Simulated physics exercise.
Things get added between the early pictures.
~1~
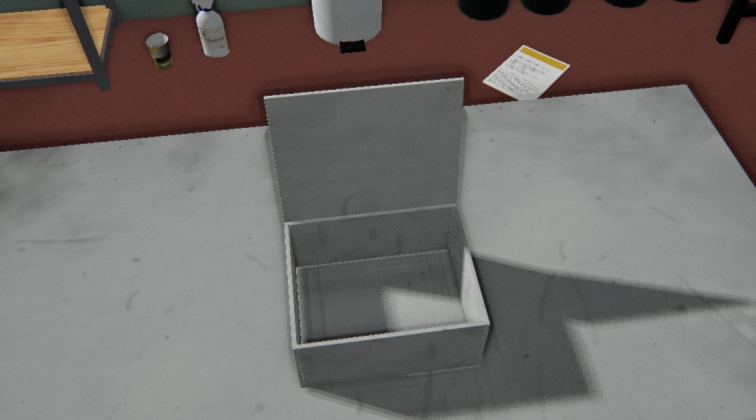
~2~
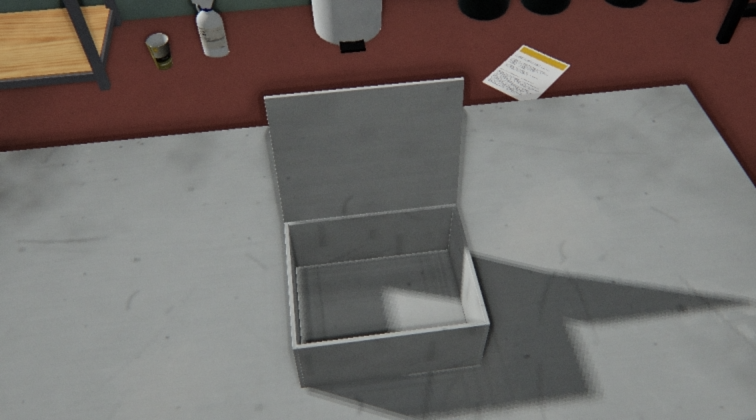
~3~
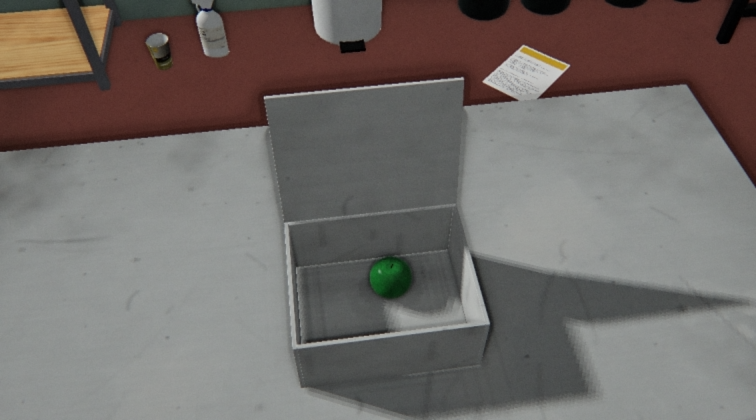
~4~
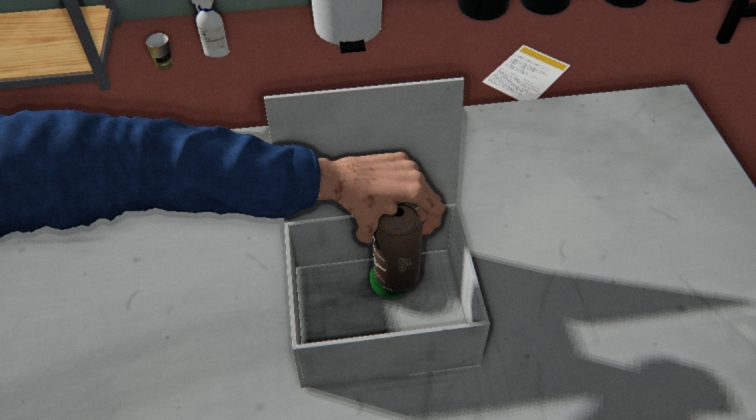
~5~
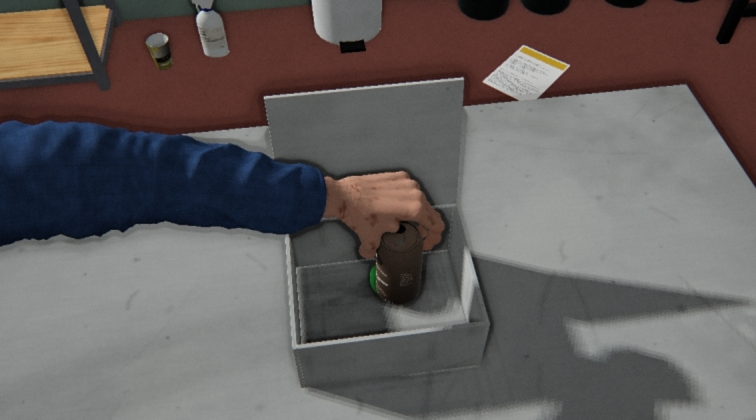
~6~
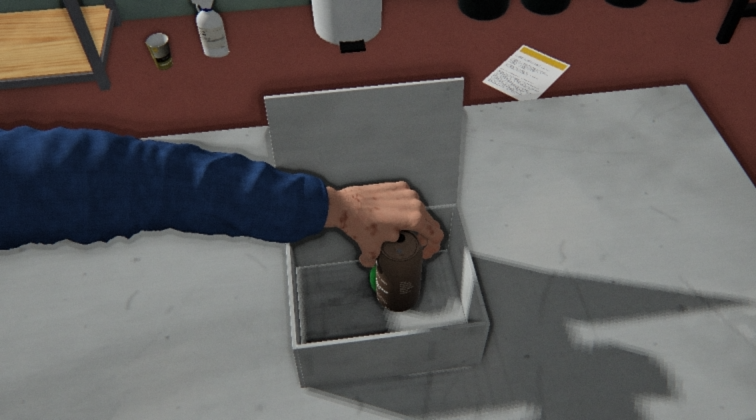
A green apple appears in the open box, then a hand lowers a brown can beside it.
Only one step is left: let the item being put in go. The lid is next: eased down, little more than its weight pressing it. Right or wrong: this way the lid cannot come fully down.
Right, it cannot come fully down.
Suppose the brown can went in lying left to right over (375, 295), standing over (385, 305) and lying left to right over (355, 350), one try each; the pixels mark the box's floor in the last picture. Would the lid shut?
With the first placement it remains raised; with the second it settles down; with the third it settles down.
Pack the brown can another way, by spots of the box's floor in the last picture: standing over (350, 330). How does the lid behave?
Packed like that, it is kept open.
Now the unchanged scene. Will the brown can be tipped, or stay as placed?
The brown can stays as it was set.
Then, 0.50 s after the last picture, brown can tipped 5° from how it was near (400, 309); green apple rolled a little.
Then, 1.50 s after the last picture, lid 66° above the rim; brown can slid about its own width near (400, 313); green apple rolled a little.
Then, 1.90 s after the last picture, lid 21° above the rim; brown can slid about its own width near (400, 313); green apple rolled a little.
At rest, lid 9° above the rim; moved from the start, brown can; green apple in place. Seen from the same camera at the end, brown can near (400, 313).
